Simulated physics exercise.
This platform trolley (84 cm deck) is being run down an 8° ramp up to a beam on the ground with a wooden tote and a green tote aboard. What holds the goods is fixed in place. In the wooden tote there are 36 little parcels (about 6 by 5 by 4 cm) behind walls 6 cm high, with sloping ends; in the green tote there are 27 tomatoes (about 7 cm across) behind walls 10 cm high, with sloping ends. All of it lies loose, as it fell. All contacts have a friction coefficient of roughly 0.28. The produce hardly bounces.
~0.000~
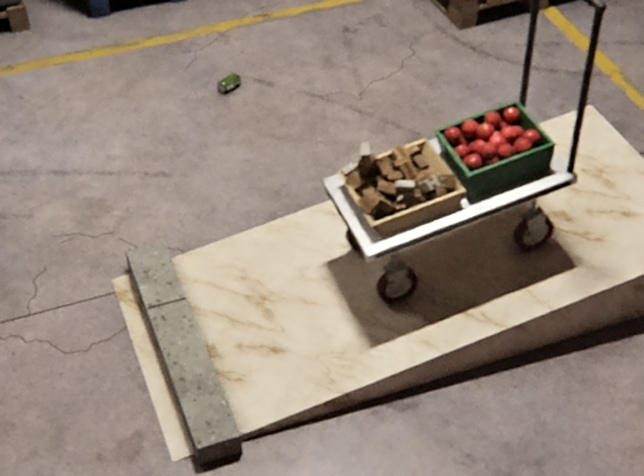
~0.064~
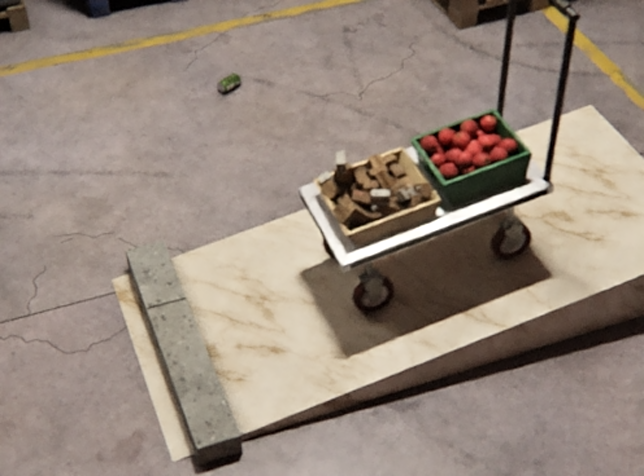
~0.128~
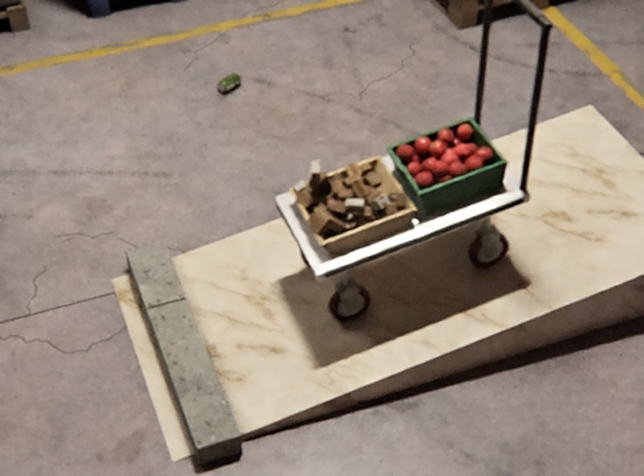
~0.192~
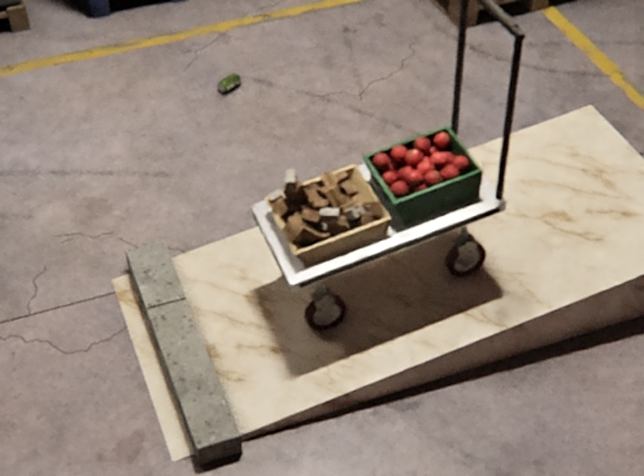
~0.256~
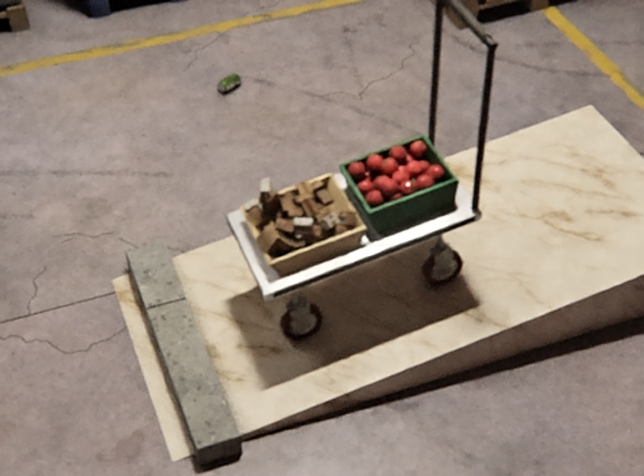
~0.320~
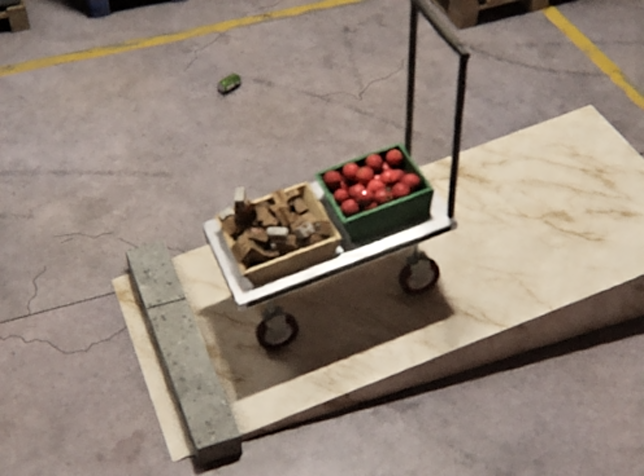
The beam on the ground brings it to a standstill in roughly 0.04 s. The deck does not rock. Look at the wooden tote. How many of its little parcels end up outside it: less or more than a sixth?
It sheds more than a sixth of them.
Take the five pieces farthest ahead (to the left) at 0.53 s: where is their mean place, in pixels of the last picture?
At about (175, 253).
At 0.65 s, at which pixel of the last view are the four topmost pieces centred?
At about (315, 202).
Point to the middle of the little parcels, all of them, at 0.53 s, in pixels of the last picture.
At about (204, 250).
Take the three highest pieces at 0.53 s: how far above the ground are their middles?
Some 62 cm up.
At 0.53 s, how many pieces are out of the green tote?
About: Green tote 0.
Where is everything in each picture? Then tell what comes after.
In the first picture (places track the rim corner closest to us here), wooden tote (374, 224); green tote (471, 174); 68 cm to go; all still inside.
Wooden tote (349, 233); green tote (447, 183); 58 cm to go, in the second picture.
Wooden tote (323, 243); green tote (422, 192); 49 cm to go, in the third picture.
Wooden tote (297, 252); green tote (397, 201); 39 cm to go, in the fourth picture.
Wooden tote (271, 262); green tote (372, 211); 29 cm to go, in the fifth picture.
Wooden tote (245, 272); green tote (346, 220); 19 cm to go; all still inside, in the sixth picture.
After 0.43 s, contact.
After 0.53 s, the wooden tote is down by 2 of 36 and the green tote has all 27.
After 0.65 s, the wooden tote is down by 6 of 36 and the green tote is down by 1 of 27.
After 0.88 s, the wooden tote is down by 9 of 36 and the green tote is down by 1 of 27.
Outcome (at 1.38 s), the wooden tote is down by 9 of 36 and the green tote is down by 1 of 27. Asked share, 9 of 36, 25 per cent.
